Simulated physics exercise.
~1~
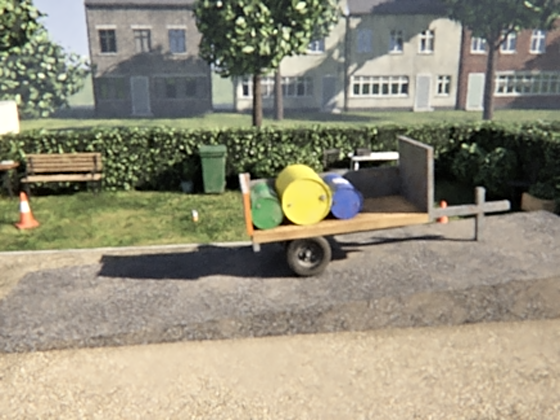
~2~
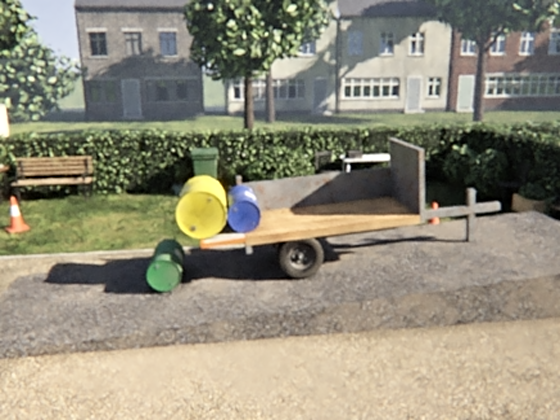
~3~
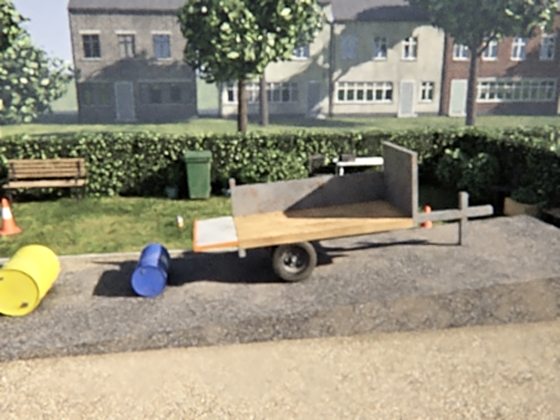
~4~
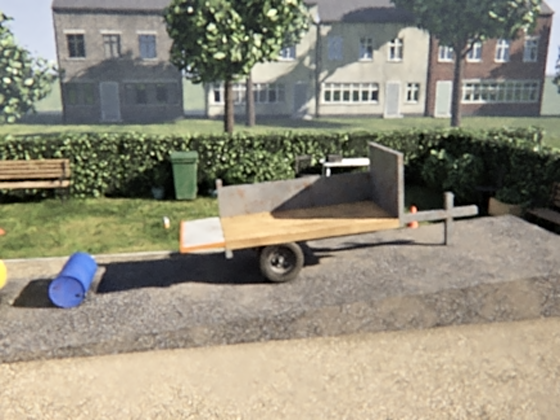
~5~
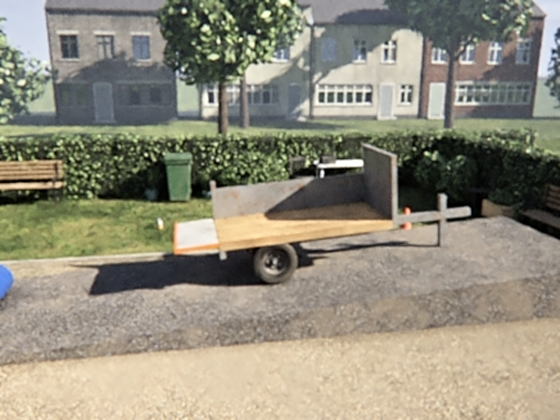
Green, yellow and blue drums roll off a trailer's lowered tailgate and away down the slope leftward.
